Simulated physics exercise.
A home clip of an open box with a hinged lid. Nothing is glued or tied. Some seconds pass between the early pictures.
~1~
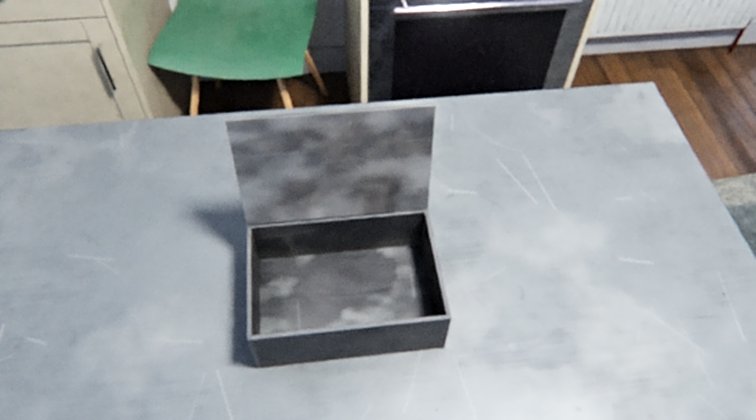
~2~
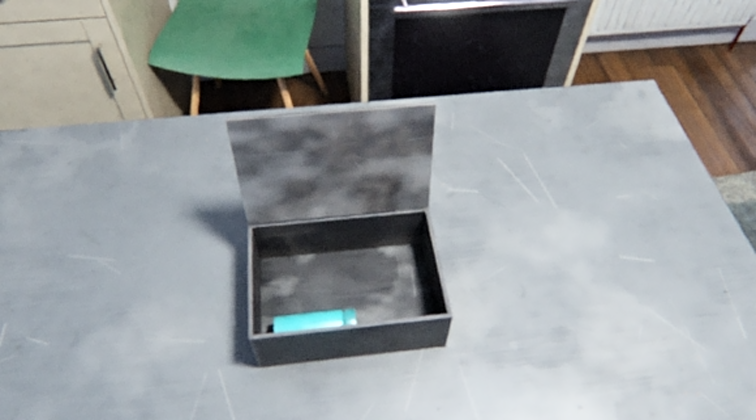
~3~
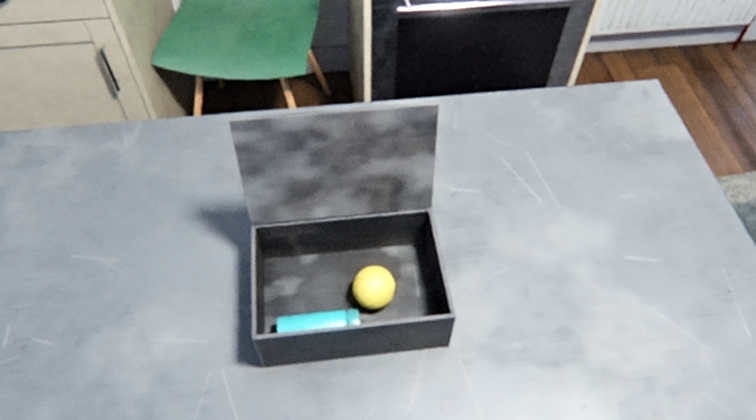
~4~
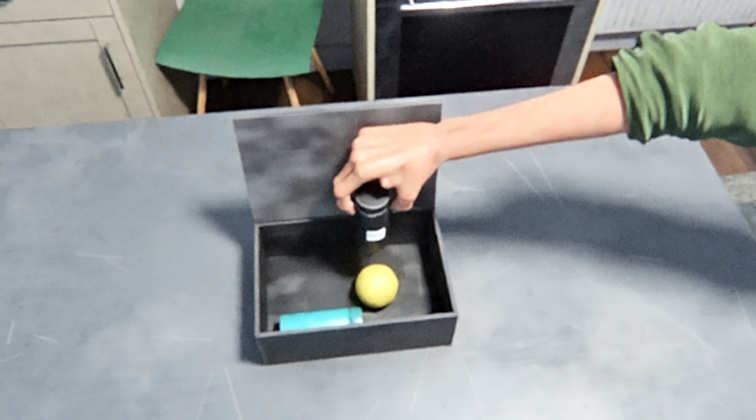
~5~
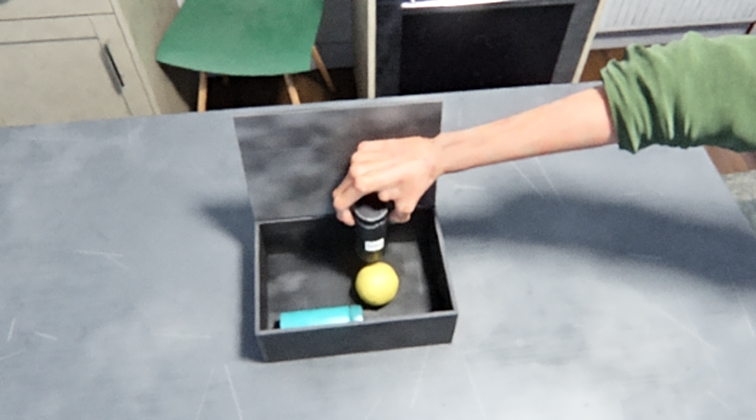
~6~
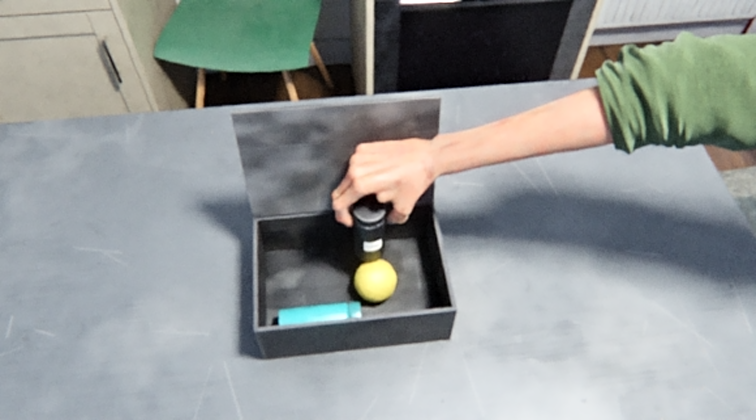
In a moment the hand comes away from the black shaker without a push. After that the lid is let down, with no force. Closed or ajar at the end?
In the end the lid closes.
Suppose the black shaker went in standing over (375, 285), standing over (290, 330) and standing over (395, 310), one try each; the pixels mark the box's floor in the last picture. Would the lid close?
In the first case it closes; in the second case it closes; in the third case it is held up.
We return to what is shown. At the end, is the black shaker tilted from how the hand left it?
It tips.
Then, 0.90 s later than the last frame, lid starting down; black shaker on its side near (335, 277); yellow lemon moved about its own width.
Then, 1.80 s later than the last frame, lid 43° above the rim; black shaker on its side near (335, 277); yellow lemon moved about its own width.
When it is over, lid shut; lying over in the box, black shaker; the other 2 as before. End places, in pixels of the last picture, black shaker near (335, 277).
